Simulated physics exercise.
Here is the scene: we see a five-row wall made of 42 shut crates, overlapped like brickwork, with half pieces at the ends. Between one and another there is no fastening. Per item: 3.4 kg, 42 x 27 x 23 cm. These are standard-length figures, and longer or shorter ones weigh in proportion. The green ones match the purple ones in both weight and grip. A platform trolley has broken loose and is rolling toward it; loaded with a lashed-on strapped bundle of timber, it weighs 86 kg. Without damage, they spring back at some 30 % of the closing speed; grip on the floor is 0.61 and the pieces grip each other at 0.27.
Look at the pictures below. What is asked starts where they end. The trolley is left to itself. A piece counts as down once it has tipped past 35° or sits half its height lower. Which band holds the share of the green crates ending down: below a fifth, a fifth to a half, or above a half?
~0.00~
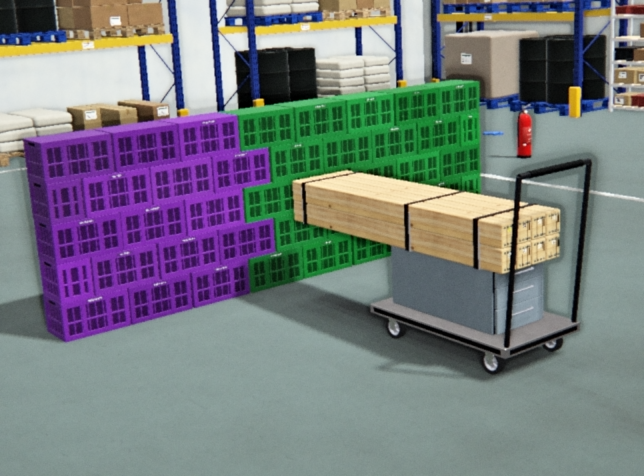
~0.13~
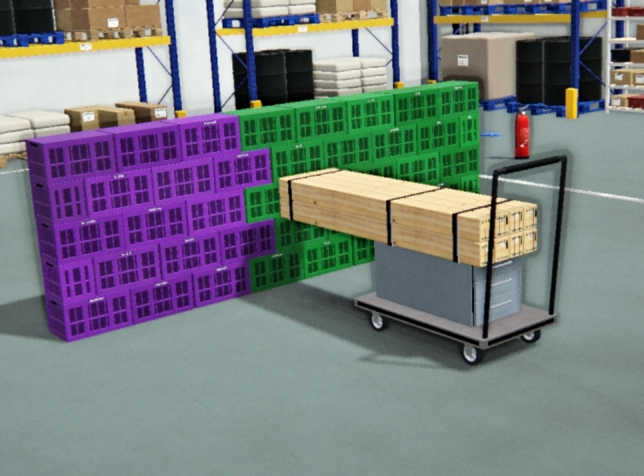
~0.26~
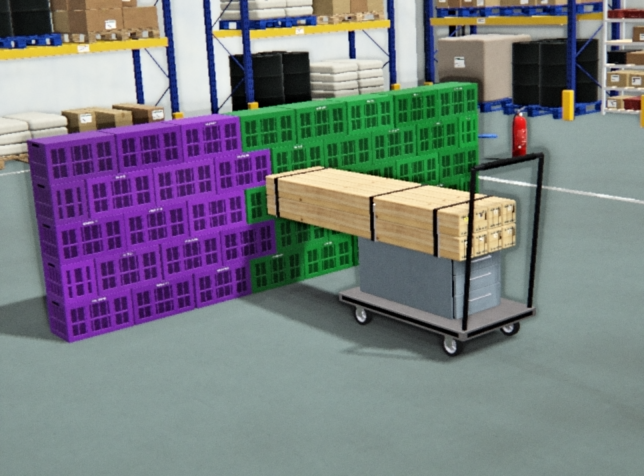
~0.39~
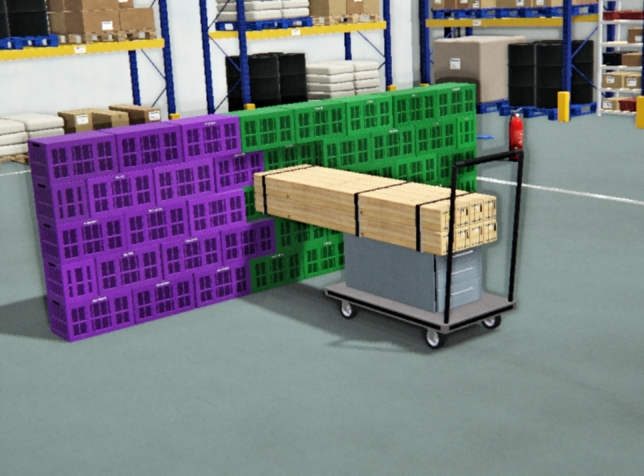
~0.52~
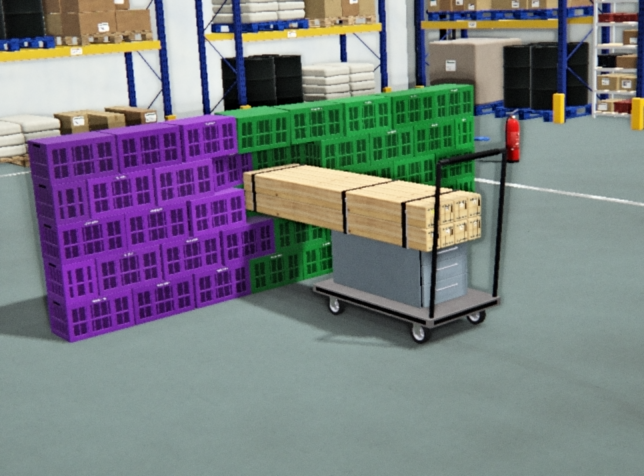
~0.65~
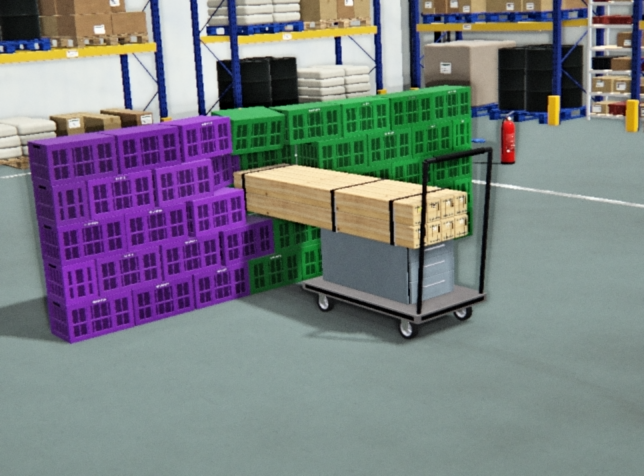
A fifth to a half.
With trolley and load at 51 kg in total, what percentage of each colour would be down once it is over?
For purple it's 10, for green it's 30 in a hundred.
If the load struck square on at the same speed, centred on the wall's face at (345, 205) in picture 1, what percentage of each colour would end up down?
In that case you'd see purple at 0 per cent and green at 30 per cent down.
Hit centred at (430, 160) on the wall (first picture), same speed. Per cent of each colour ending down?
Down at the end: Purple 0 percent, green 40 percent.
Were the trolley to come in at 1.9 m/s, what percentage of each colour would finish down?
Purple 10%, green 30%.
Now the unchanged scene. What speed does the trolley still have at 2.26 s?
It is moving at around 0.0 m/s.
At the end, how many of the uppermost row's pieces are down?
That makes 4 in total.
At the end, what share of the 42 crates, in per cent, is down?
20 per cent.
Around 0.90 s, load 45 cm past the wall's line, still rolling; 1 of the 25 green crates down (1 of 42 in all colours); top green crate displaced 10 cm.
Around 1.24 s, load 63 cm past the wall's line, still rolling; 4 of the 25 green crates down (6 of 42 in all colours); top green crate tipped 10°.
Around 1.74 s, load 83 cm past the wall's line, still rolling; 7 of the 25 green crates down (9 of 42 in all colours); top green crate on its side.
Around 2.26 s, load 84 cm past the wall's line, stopped; 7 of the 25 green crates down (9 of 42 in all colours); top green crate on its side.
Finally (3.4 s), load 84 cm past the wall's line, stopped; 7 of the 25 green crates down (9 of 42 in all colours); top green crate 92 cm lower; top purple crate unmoved. That is 28 per cent. Seen by the last camera, middles, top green crate near (197, 218), top purple crate near (73, 159).
